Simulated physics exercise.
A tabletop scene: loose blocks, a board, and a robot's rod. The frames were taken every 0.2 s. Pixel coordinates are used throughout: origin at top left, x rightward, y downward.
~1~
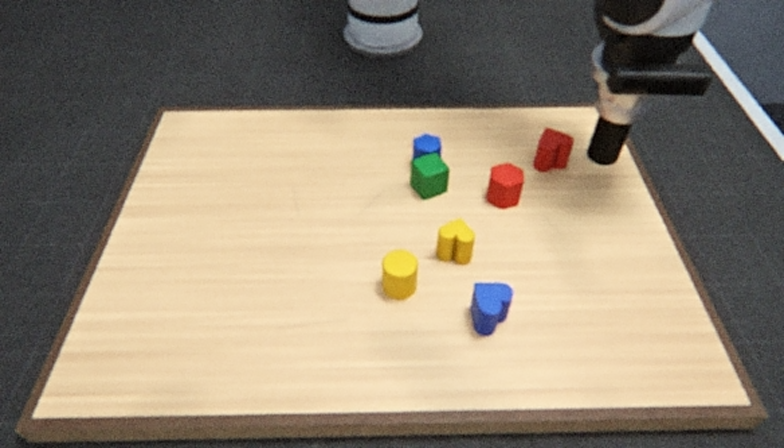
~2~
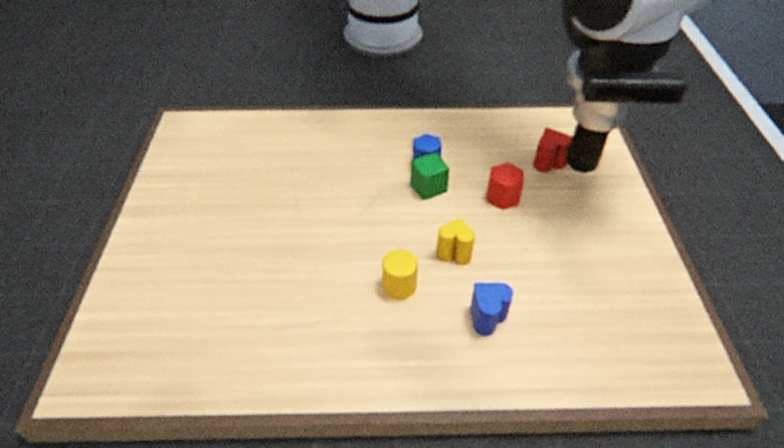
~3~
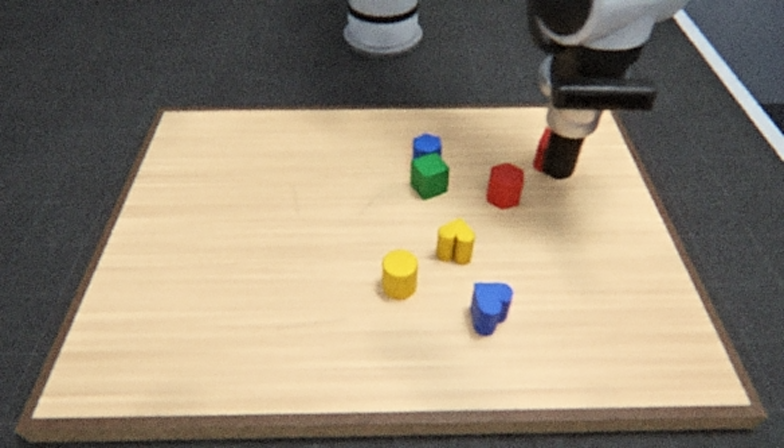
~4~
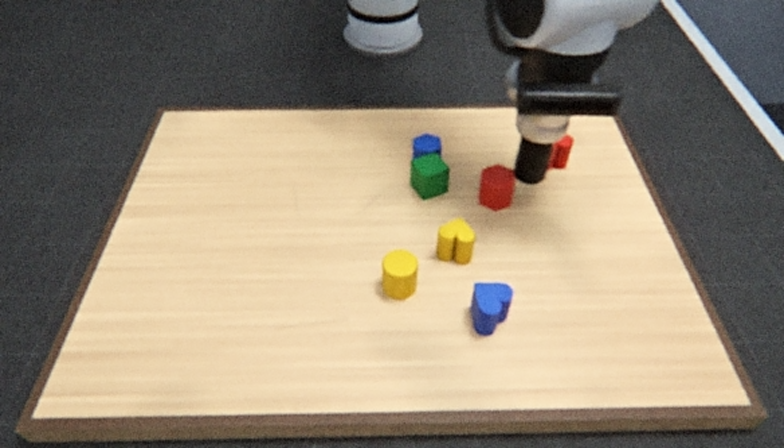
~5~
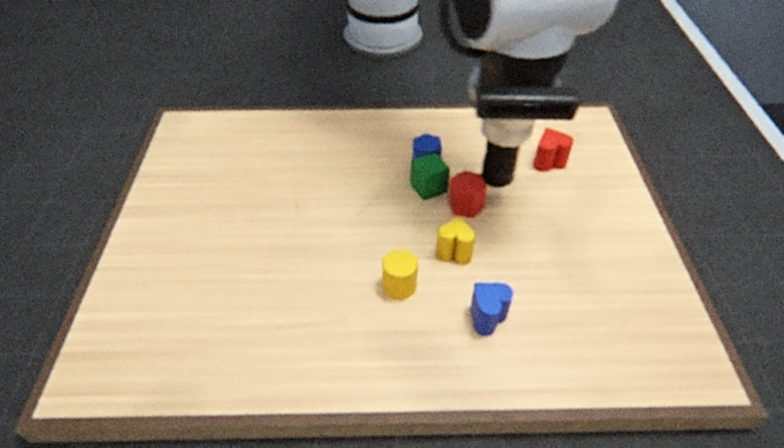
Robot arm's black rod moving left past a red heart block and pushing the red six-sided block left across a wooden board.
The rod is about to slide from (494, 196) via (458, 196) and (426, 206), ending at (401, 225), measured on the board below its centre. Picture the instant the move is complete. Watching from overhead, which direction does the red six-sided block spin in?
My prediction: CCW.
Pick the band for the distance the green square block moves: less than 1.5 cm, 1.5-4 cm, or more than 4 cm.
Distance: Between 1.5 and 4 cm.
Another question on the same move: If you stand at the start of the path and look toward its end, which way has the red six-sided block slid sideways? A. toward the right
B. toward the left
B
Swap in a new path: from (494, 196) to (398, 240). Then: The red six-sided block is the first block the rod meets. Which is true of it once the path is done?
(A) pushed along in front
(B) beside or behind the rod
The one that fits is A, pushed along in front.
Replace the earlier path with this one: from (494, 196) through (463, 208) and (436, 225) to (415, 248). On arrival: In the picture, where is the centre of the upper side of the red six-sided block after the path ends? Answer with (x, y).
Most likely (379, 224).
On the path given first. One third of the way, rod at (459, 178); green square block at (424, 163); red six-sided block at (439, 189), turned 50° anticlockwise.
Two thirds of the way, rod at (427, 189); blue six-sided block at (425, 141), turned 15° clockwise; green square block at (406, 163), turned 50° clockwise; red six-sided block at (411, 205), turned 70° anticlockwise.
At the end, rod at (401, 207); blue six-sided block at (425, 141), turned 15° clockwise; green square block at (406, 163), turned 55° clockwise; yellow heart unmoved; red six-sided block at (391, 227), turned 95° anticlockwise.
